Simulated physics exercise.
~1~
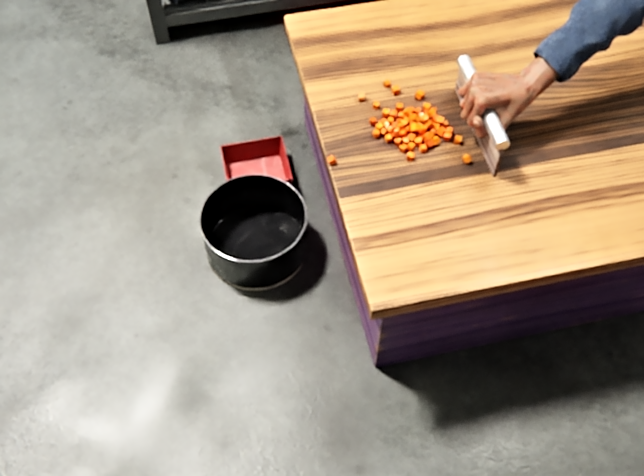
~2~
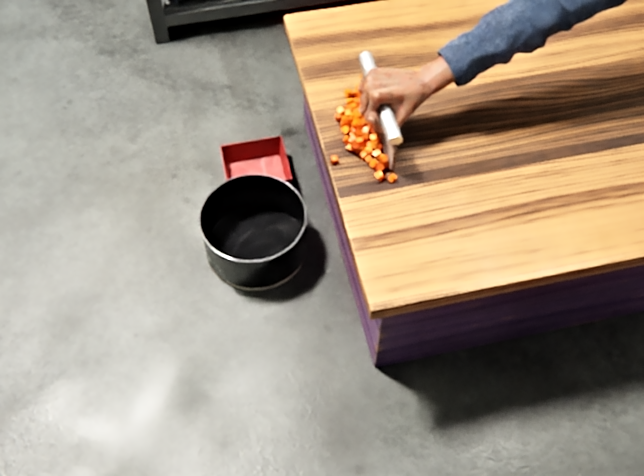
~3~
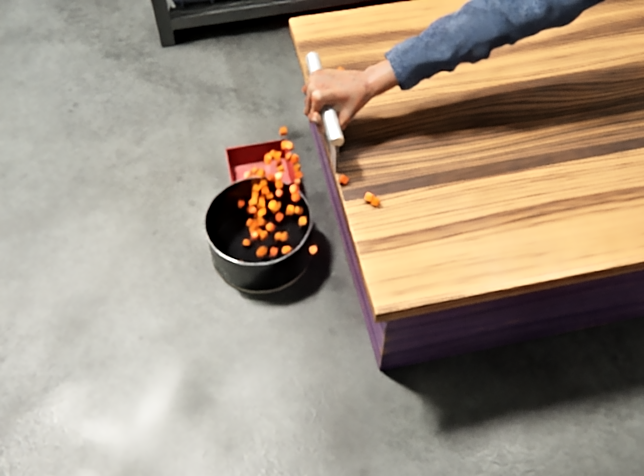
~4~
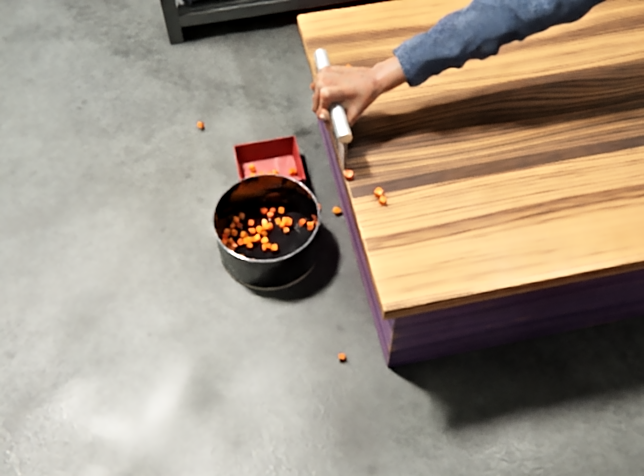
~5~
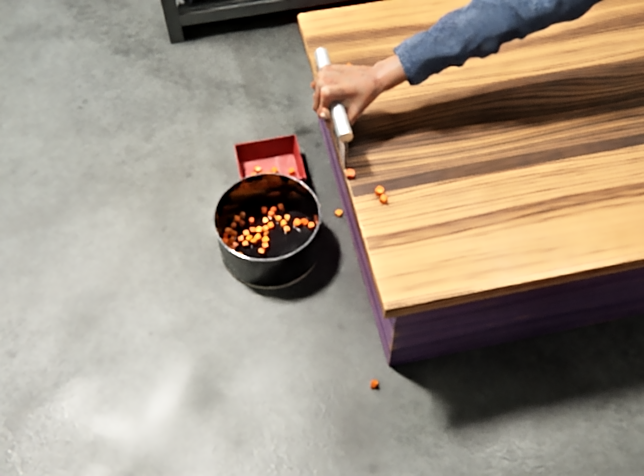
On a wooden tabletop with purple sides, above a grey concrete floor, a hand in a blue sleeve holds a white-handled scraper beside a loose heap of orange carrot cubes. The hand pushes the blade left, bunching the cubes into a slanting band near the table's edge. It reaches the edge and the carrots tumble over in a scattered shower toward a black pot and a red tin below. The hand stops there. Most cubes settle in the pot, while a few land in the tin, some lie on the floor, and a few remain on the tabletop.
